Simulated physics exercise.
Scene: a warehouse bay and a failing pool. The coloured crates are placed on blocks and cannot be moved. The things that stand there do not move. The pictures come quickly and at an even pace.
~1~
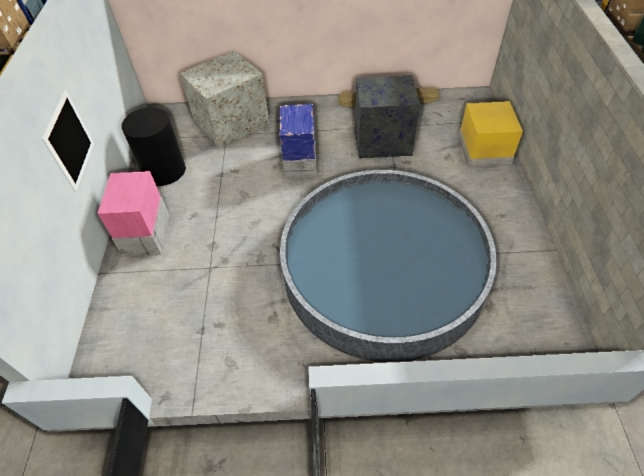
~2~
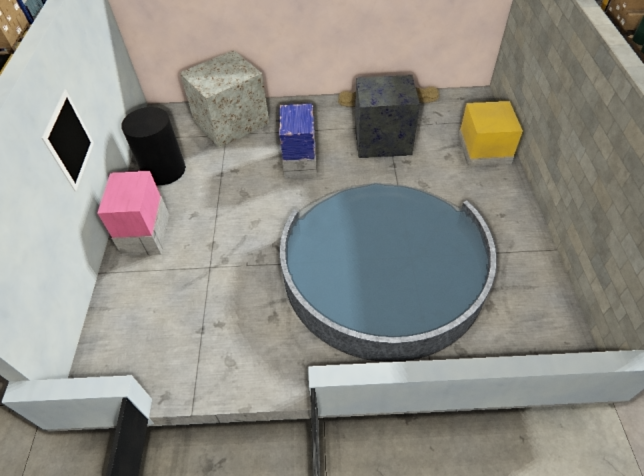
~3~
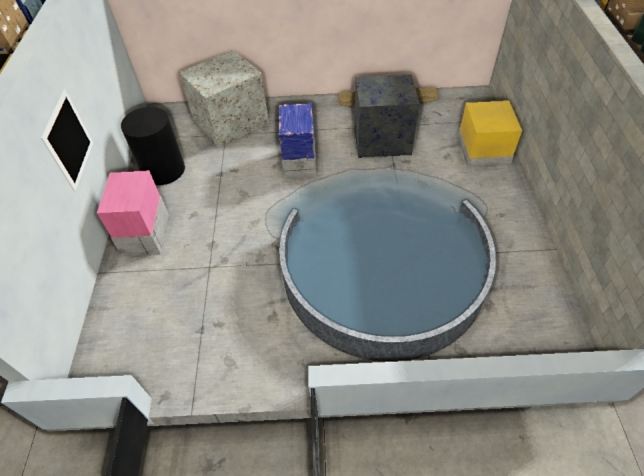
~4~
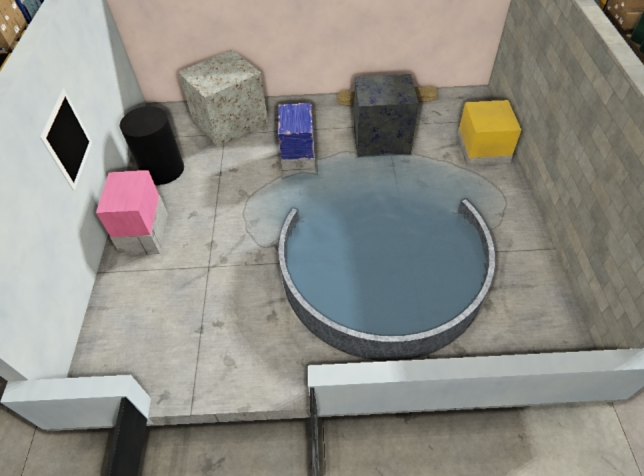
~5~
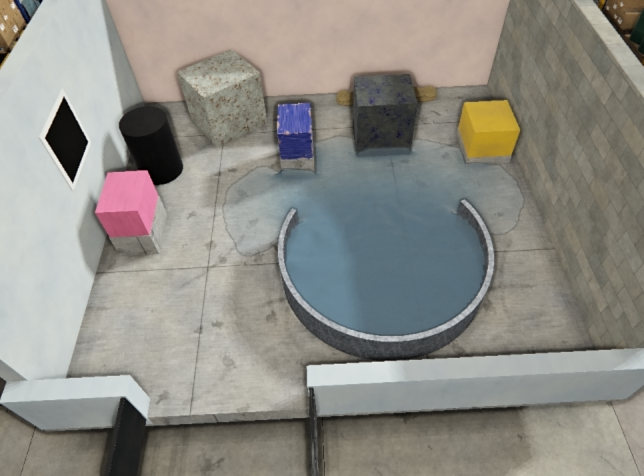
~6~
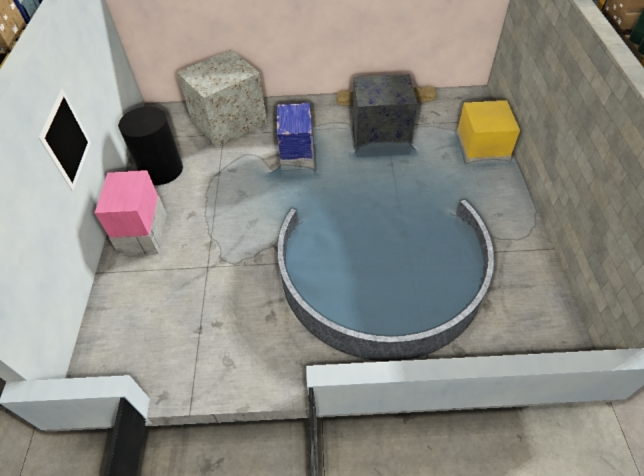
The video shows a round pool of still water in a walled bay with blocks and a black cylinder, until its far side opens and water pours out, spreading across the floor toward the back and both sides.
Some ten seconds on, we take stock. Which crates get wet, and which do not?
My prediction: The pink crate will avoid the water, the blue crate will avoid the water, the yellow crate will meet the water.
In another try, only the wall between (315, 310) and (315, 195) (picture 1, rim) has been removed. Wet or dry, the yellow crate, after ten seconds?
Yellow: Not reached.
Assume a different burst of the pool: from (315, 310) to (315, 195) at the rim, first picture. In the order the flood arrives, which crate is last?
My pick is the yellow-painted one.
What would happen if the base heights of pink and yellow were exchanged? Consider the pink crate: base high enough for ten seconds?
Verdict on the pink crate: It is not reached.
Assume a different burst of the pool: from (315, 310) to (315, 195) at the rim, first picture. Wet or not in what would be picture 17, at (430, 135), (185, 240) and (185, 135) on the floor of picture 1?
Spared, then sodden, then sodden.
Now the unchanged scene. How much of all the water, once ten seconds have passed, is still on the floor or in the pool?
I'd estimate close to 96 per cent.
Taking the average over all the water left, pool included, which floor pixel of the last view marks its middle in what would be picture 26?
Near (355, 179) in the last view.
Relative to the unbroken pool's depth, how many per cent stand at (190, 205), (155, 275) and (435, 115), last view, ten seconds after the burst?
Respectively near 14, 8 and 16 per cent.
A moment on, water covers 35 % of the floor; the pink crate water round its plinth, the blue crate water round its plinth, the yellow crate water round its plinth.
Next, water covers 55 % of the floor; the pink crate water round its plinth, the blue crate water round its plinth, the yellow crate water round its plinth.
Then, water covers 75 % of the floor; the pink crate water round its plinth, the blue crate water round its plinth, the yellow crate water round its plinth.
Later, water covers 90 % of the floor; the pink crate water round its plinth, the blue crate water round its plinth, the yellow crate water round its plinth.
In the end, water covers 100 % of the floor; the pink crate stayed above the water, the blue crate stayed above the water, the yellow crate was topped.
